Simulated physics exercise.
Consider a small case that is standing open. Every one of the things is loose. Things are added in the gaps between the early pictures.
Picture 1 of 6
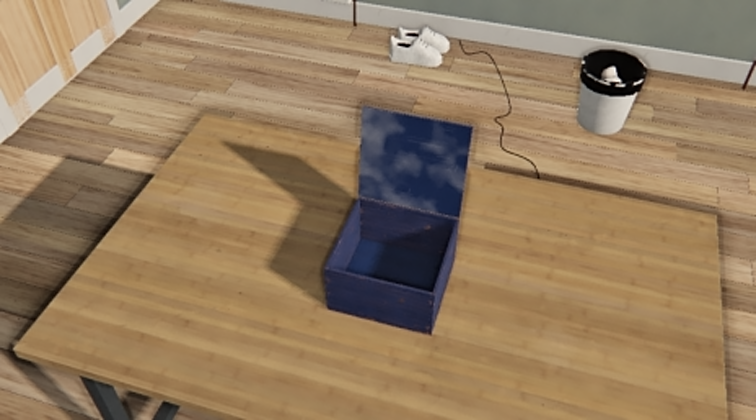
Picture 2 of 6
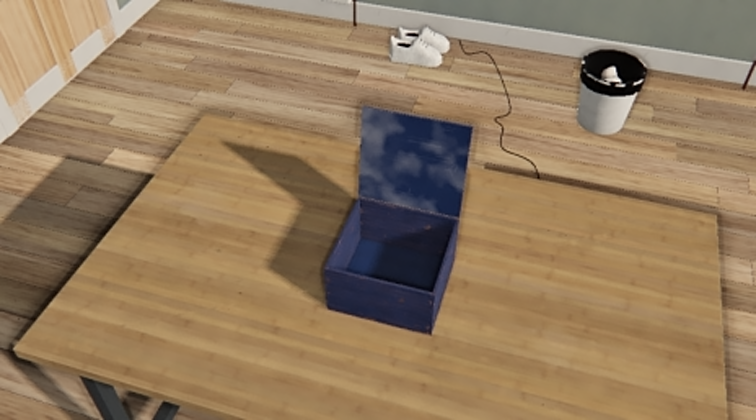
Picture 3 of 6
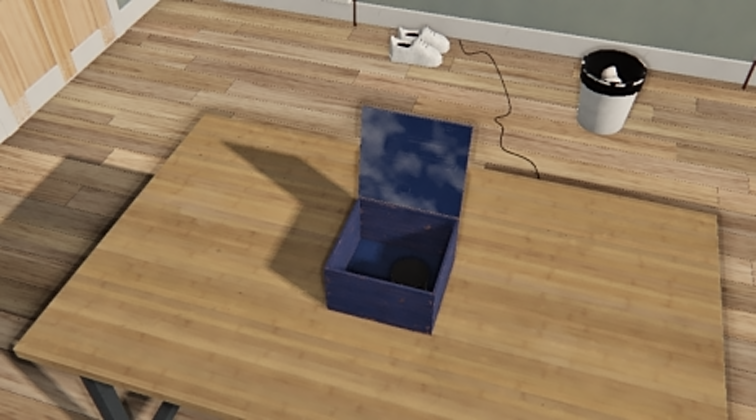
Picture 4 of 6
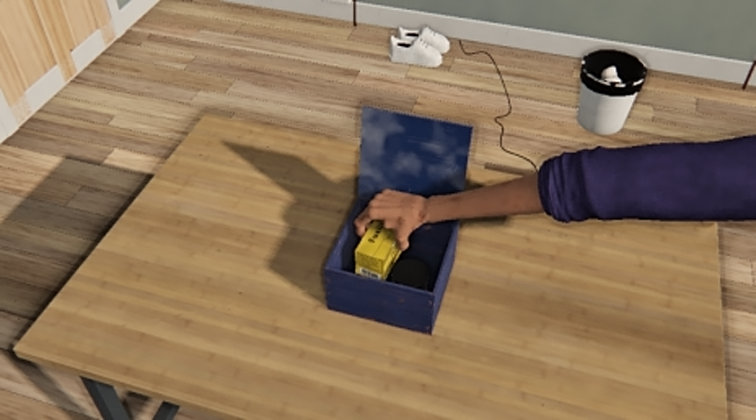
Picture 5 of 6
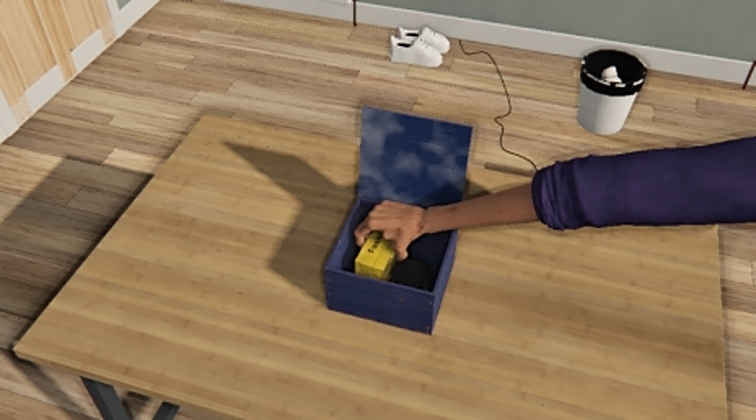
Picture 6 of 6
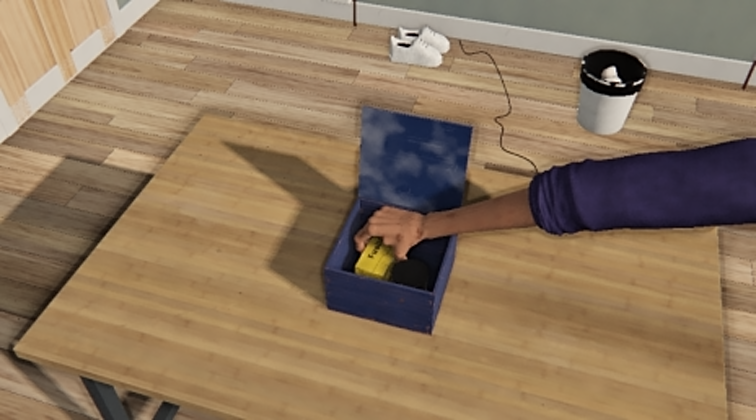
A dark round object appears inside the open blue box on the wooden table, which at first looks empty. Then an arm in a purple sleeve reaches in from the right, its hand gripping a yellow carton, and lowers it slightly into the box, to the left of the dark object.
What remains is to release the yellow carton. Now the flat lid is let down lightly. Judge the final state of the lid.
You can see the lid settles down properly.
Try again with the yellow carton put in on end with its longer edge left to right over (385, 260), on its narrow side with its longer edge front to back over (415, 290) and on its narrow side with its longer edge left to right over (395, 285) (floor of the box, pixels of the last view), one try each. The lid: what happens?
Results in order: Lid up, lid up, lid down.
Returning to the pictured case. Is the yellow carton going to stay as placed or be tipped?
Well, the yellow carton stays just as set.
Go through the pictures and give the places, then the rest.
The last thing is not in view yet, in the first picture.
The last thing is not in view yet, in the second picture.
The last thing is not in view yet, in the third picture.
Still above its spot; yellow carton (383, 245), in the fourth picture.
Still above its spot; yellow carton (382, 254), in the fifth picture.
In place under the hand; yellow carton (382, 260), in the sixth picture.
Then, 1.20 s past the last view, lid starting down.
Then, 1.60 s past the last view, lid 59° above the rim.
Then, 1.80 s past the last view, lid 33° above the rim.
Then, 2.00 s past the last view, lid shut.
Finally, lid shut; both still in place. Final places as the last picture's camera would see them, yellow carton near (382, 260).
